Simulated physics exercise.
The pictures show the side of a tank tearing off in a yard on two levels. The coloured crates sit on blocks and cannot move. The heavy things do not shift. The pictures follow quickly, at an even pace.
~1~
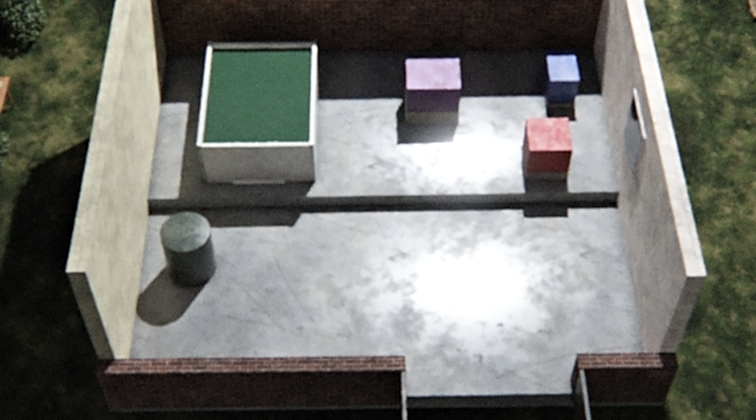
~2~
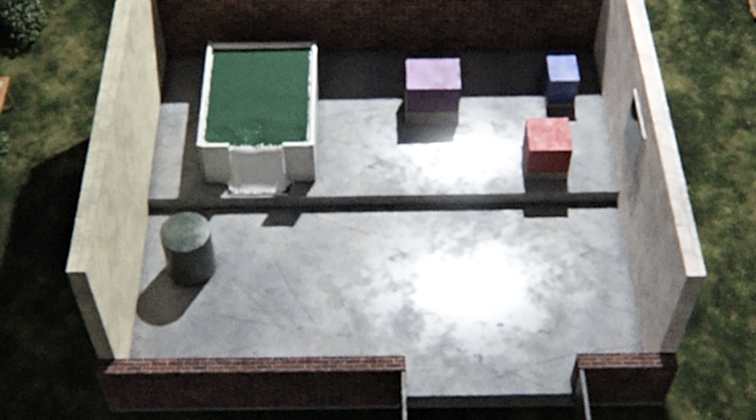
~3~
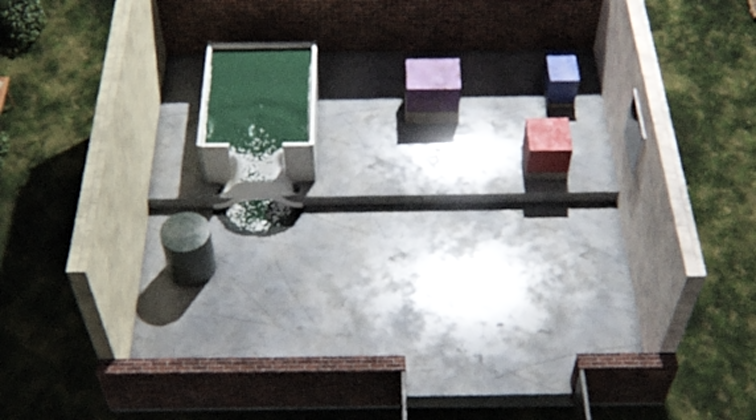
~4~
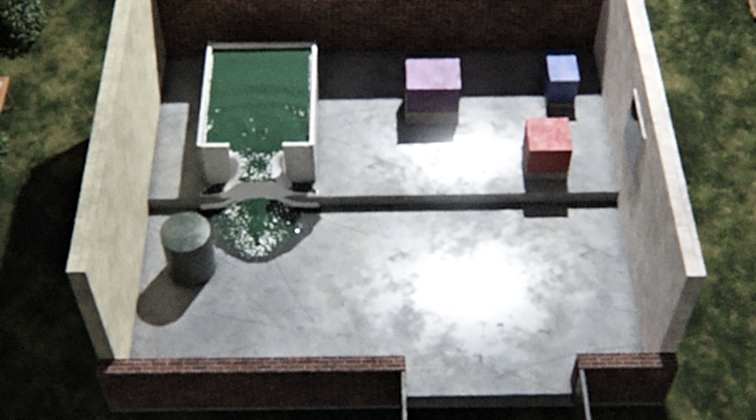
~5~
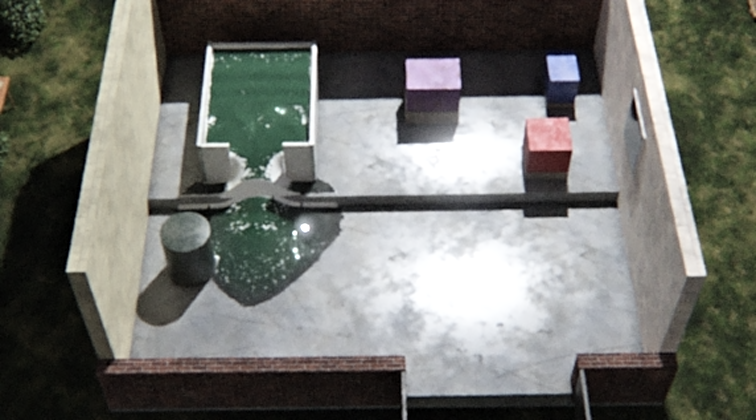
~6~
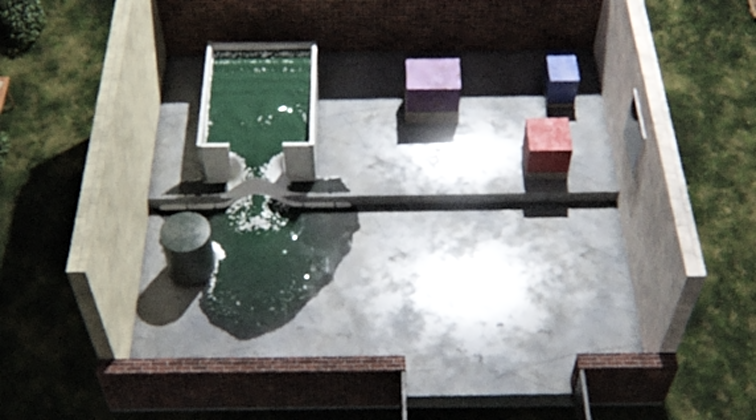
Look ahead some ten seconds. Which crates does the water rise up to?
One by one: The blue crate keeps dry; the purple crate keeps dry; the red crate keeps dry.
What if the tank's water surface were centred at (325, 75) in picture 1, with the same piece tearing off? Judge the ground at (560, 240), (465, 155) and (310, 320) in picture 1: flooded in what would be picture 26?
In turn: Not flooded, dry, covered.
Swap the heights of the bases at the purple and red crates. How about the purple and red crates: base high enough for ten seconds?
The purple crate stays dry, the red crate is safe.
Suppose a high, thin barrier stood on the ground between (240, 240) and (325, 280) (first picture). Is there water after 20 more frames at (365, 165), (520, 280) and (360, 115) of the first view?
One after the other: Free of water, under water, no water.
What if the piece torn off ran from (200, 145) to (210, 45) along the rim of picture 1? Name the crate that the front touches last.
It is the red crate.
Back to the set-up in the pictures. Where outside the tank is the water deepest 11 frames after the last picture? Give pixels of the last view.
At about (263, 372).
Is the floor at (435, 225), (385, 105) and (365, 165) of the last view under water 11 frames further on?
As listed: Not flooded, free of water, no water.
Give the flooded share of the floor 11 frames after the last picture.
Close to 35 %.
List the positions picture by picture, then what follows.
Still water in the tank at (259, 95), in the first picture.
Water pours out at (258, 166) and has run to (231, 190), in the second picture.
The front is at (245, 232), out from the gap at (259, 168), in the third picture.
The front is at (250, 259), out from the gap at (259, 169), in the fourth picture.
Water pours out at (259, 169) and has run to (248, 301), in the fifth picture.
The front is at (246, 331), out from the gap at (259, 168), in the sixth picture.
A moment on, water covers 25 % of the floor; the blue crate not reached, the purple crate not reached, the red crate not reached.
Next, water covers 35 % of the floor; the blue crate not reached, the purple crate not reached, the red crate not reached.
Then, water covers 40 % of the floor; the blue crate not reached, the purple crate not reached, the red crate not reached.
Later, water covers 55 % of the floor; the blue crate not reached, the purple crate not reached, the red crate not reached.
In the end, water covers 60 % of the floor; the blue crate stayed above the water, the purple crate stayed above the water, the red crate stayed above the water.
